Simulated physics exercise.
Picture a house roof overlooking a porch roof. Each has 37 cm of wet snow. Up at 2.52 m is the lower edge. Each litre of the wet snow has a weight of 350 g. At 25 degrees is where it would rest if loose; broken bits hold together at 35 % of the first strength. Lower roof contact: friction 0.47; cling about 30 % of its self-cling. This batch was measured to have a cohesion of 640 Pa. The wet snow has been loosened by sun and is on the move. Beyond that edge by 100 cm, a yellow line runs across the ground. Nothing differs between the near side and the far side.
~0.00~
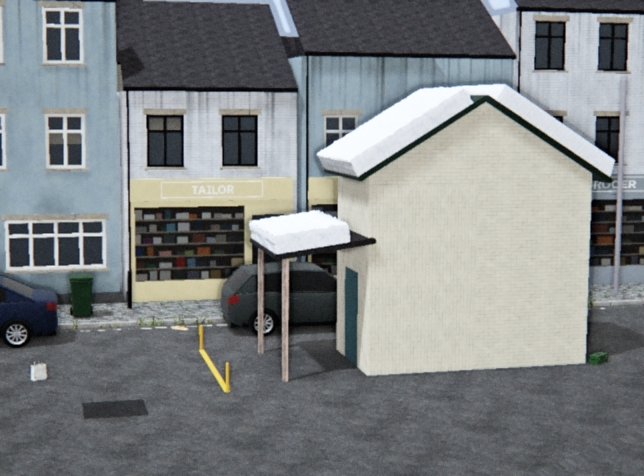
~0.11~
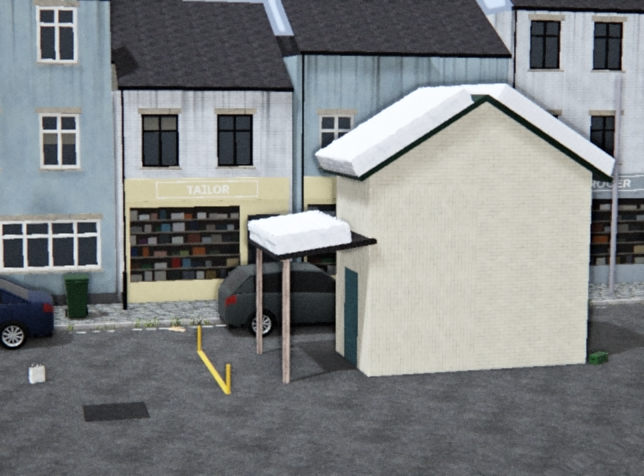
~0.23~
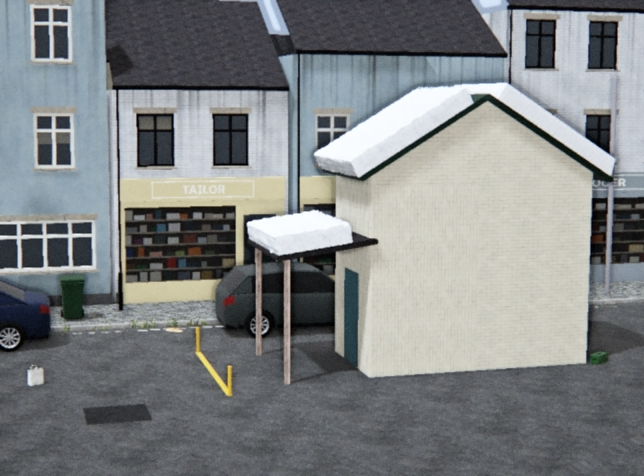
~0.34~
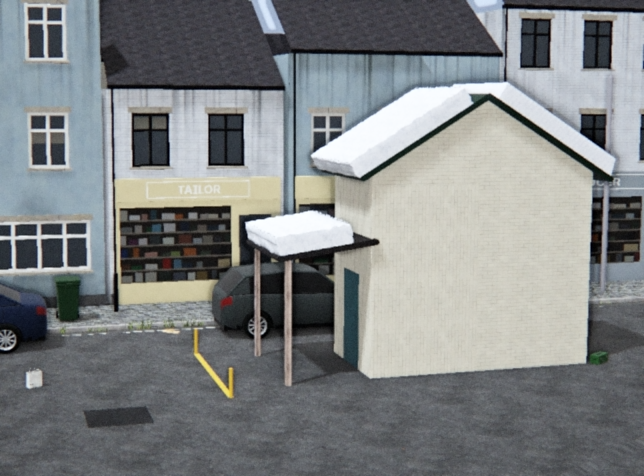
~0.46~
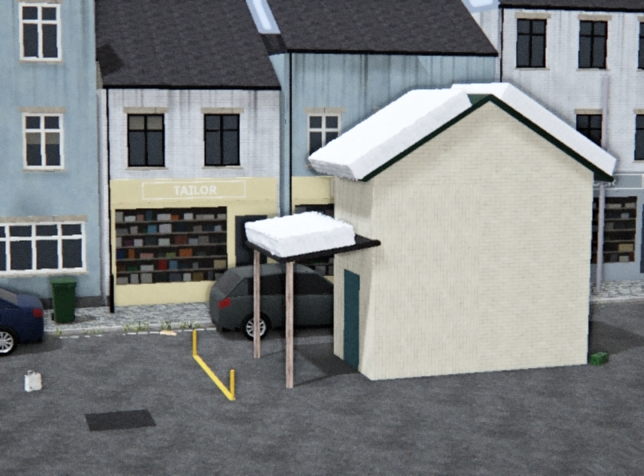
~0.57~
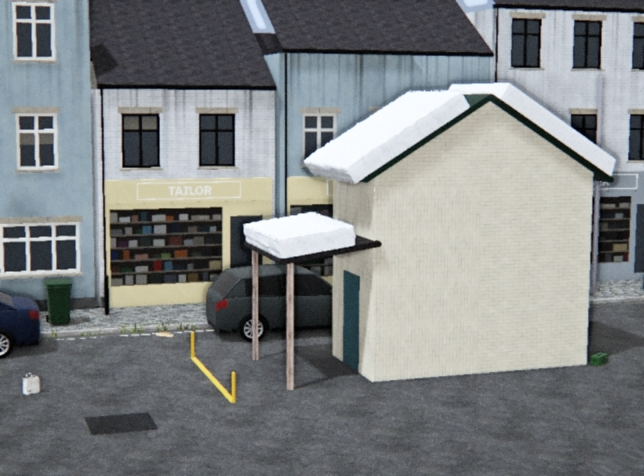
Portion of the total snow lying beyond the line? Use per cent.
Near 31 %.
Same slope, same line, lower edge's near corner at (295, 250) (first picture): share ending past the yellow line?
Estimate: Around 40 per cent.
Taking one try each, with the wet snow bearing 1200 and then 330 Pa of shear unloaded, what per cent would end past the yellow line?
Respectively, close to 12 % and close to 40 %.
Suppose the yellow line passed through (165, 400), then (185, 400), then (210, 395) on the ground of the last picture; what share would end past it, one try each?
Respectively 9, 14 and 25 percent would end past it.
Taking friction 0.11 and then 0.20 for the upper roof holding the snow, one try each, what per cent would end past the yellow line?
I'd say 60 %, followed by 55 %.
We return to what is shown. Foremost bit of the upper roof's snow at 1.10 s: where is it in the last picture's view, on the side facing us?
It shows up near (318, 228) in the last picture.
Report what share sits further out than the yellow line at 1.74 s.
Roughly 0 per cent.
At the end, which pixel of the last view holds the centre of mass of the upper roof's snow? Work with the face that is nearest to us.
Pretty much at (248, 334), I'd say.
After 1.10 s, none is below the lower edge and 0 % is past the line.
After 1.74 s, none is below the lower edge and 0 % is past the line.
After 2.37 s, 4 % is below the lower edge and 0 % is past the line.
After 3.00 s, 42 % is below the lower edge and 21 % is past the line.
After 4.50 s, at the end, 54 % is below the lower edge and 31 % is past the line.
